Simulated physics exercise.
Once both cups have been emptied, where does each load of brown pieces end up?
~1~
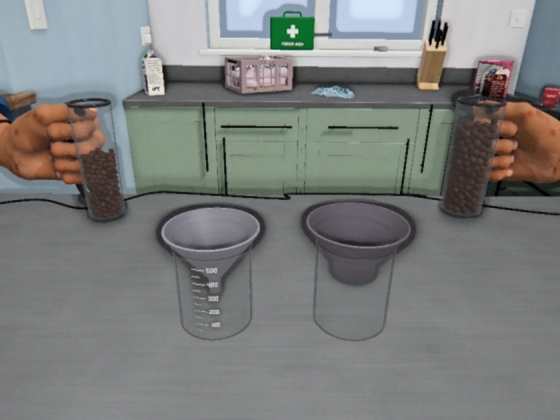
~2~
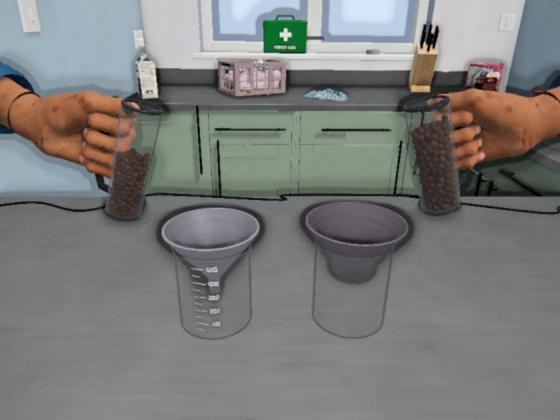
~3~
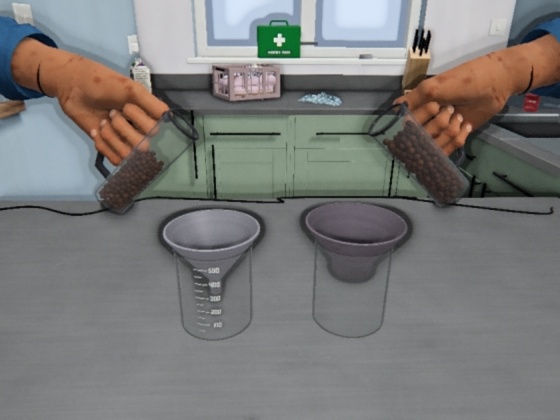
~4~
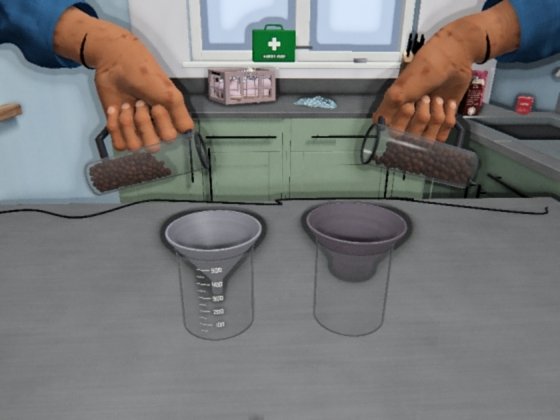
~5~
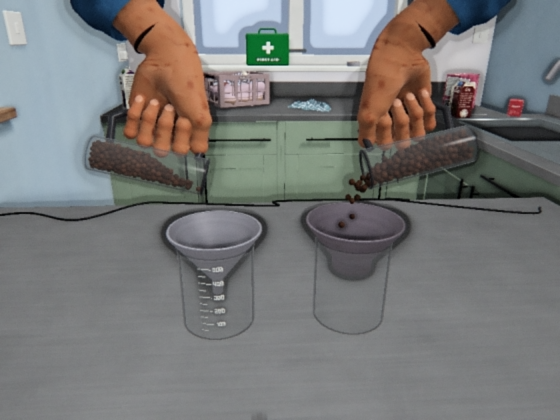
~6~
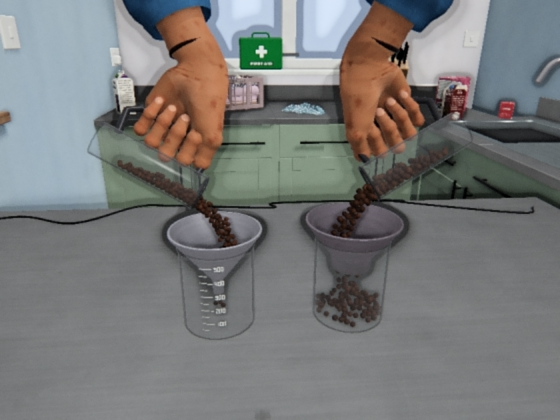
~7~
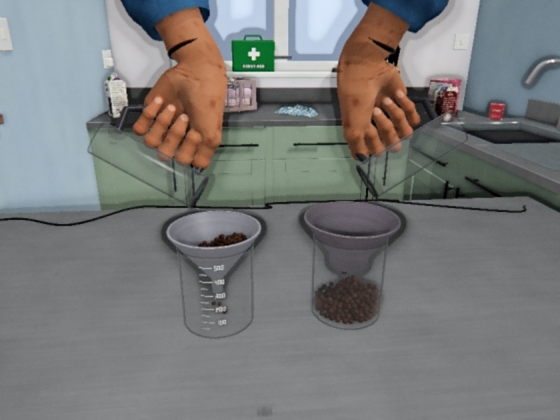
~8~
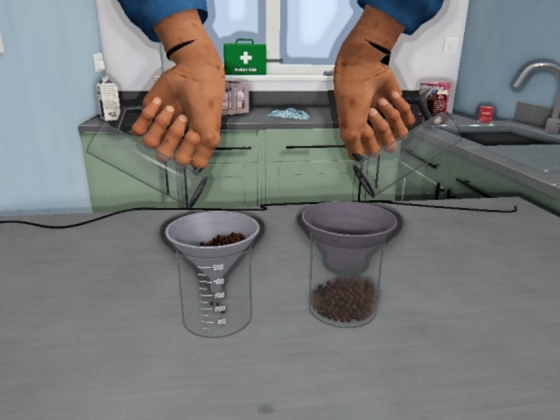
Most of the left load stays held up in its funnel, while the right load passes all the way through its funnel and settles in the jar below.
